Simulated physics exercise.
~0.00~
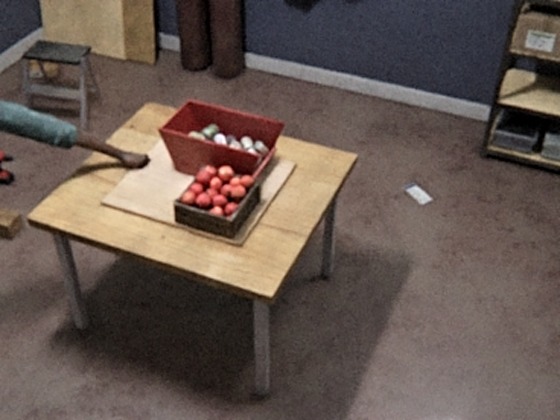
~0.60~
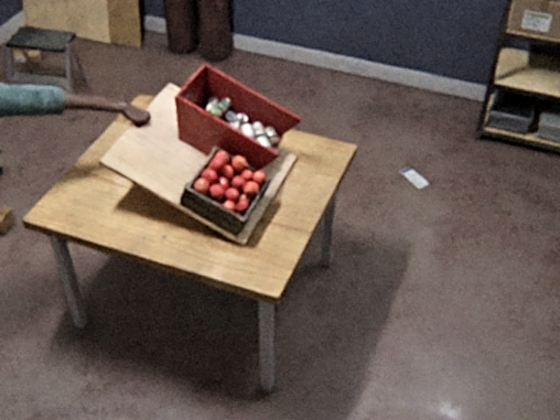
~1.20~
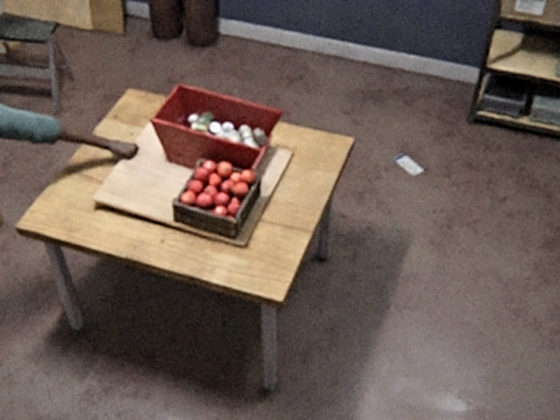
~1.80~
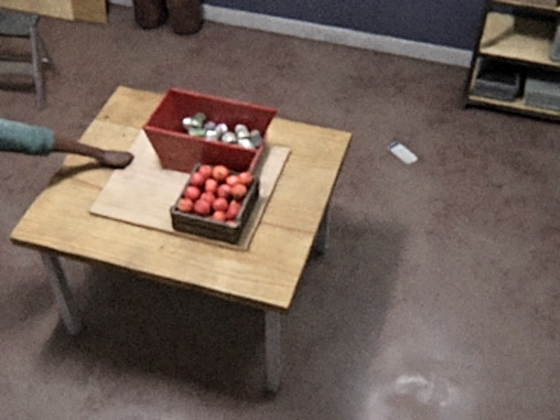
In a room with a brown floor and dark blue walls, a square wooden table is seen from above at an angle. On it lies a pale board carrying a red crate of small cans at the back and a smaller dark crate of red tomatoes in front, with shelves standing at the far right. A hand in a teal sleeve reaches in from the left and tips the board up, so both crates lean with it. The hand then lowers the board flat again as the view drifts slightly. Both crates end upright on the board, still full, with nothing spilled.
